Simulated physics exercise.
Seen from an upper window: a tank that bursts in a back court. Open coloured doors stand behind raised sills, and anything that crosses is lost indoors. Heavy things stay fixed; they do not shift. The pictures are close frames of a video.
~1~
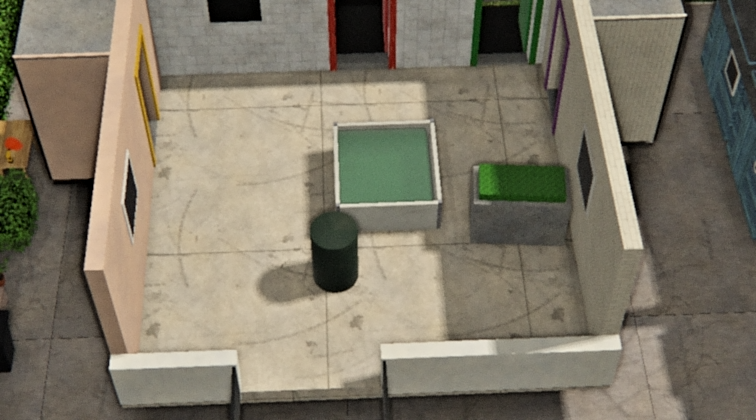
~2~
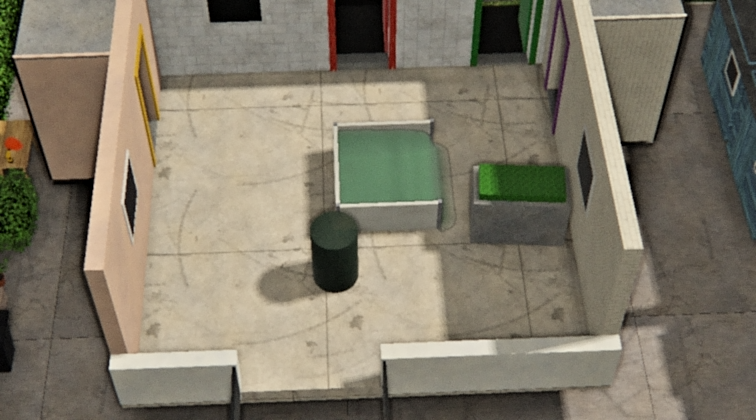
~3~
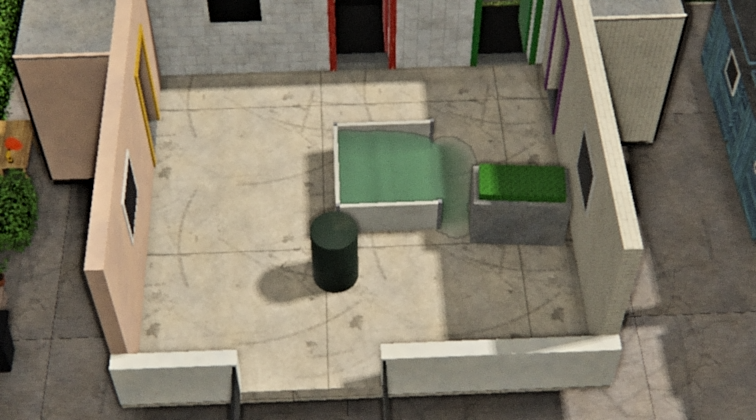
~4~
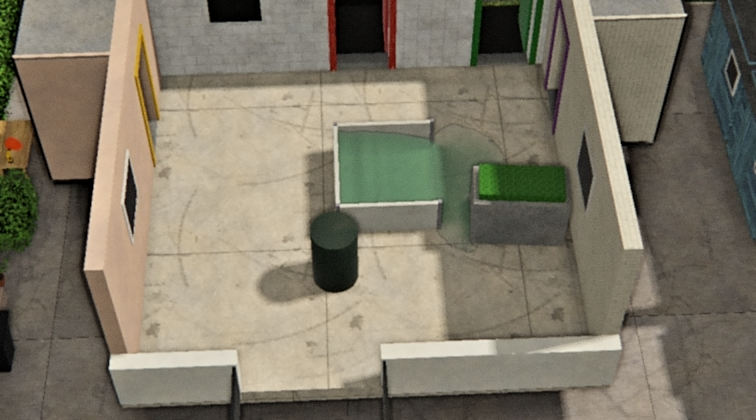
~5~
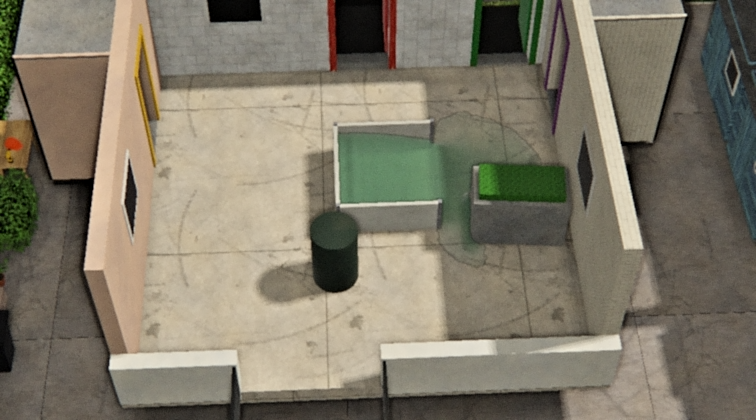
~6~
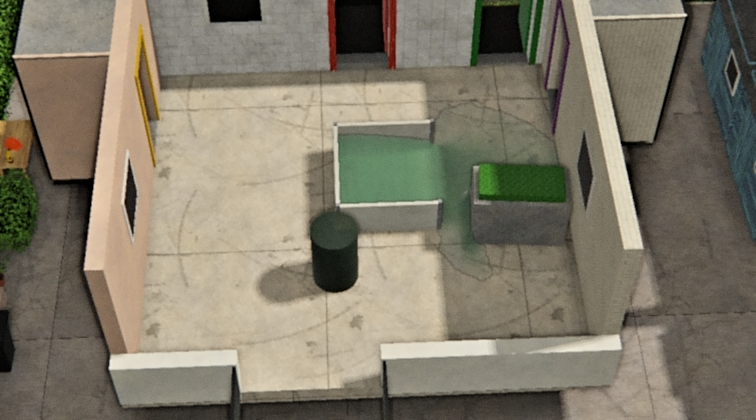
A walled back court is seen from a high window, with open red and green doorways at the back, a yellow frame on the left wall and a purple one on the right. A pale square tank of green water sits mid-court, between a dark green cylinder and a grass-topped grey block. The tank's right side opens and water pours out, spreading thinly around the block.
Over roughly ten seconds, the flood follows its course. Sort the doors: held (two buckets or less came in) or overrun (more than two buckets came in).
Sorted: Red door held, yellow door held, green door overrun, purple door overrun.
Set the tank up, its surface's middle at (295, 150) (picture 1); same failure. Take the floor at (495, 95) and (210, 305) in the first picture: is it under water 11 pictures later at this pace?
In order: Reached by the flood and not reached.
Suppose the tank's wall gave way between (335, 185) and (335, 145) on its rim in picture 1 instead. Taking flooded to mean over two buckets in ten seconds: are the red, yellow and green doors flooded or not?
Checking each one, red comes up short, then yellow crosses the line, then green comes up short.
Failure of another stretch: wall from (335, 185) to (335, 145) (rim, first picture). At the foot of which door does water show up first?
It's the door marked yellow.
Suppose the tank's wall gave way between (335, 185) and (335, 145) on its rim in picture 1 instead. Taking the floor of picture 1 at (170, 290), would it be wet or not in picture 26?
At that place: Awash.
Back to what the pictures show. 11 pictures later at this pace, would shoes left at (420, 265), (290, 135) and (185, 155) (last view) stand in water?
In turn, the points end up soaked, high and dry and high and dry.
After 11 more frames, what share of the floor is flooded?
Around 30 percent of it.
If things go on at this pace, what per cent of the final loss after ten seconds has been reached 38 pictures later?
Near 90 %.
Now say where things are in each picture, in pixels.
The first frame shows the water tank at (386, 166) is whole and still.
In the second frame, the front is at (437, 147), out from the gap at (433, 180).
In the third frame, water pours out at (433, 180) and has run to (451, 141).
In the fourth frame, water pours out at (433, 181) and has run to (476, 135).
In the fifth frame, the front is at a hidden place, out from the gap at (433, 181).
In the sixth frame, water pours out at (433, 181) and has run to (554, 149).
A moment on, water covers 20 % of the floor; the red door not reached, the yellow door not reached, the green door not reached, the purple door under two buckets in.
Next, water covers 30 % of the floor; the red door not reached, the yellow door not reached, the green door under two buckets in, the purple door over two buckets in.
Then, water covers 30 % of the floor; the red door not reached, the yellow door not reached, the green door far over two buckets in, the purple door over two buckets in.
Later, water covers 50 % of the floor; the red door wet at the sill, nothing in, the yellow door not reached, the green door far over two buckets in, the purple door far over two buckets in.
In the end, water covers 70 % of the floor; the red door wet at the sill, nothing in, the yellow door under two buckets in, the green door far over two buckets in, the purple door far over two buckets in.
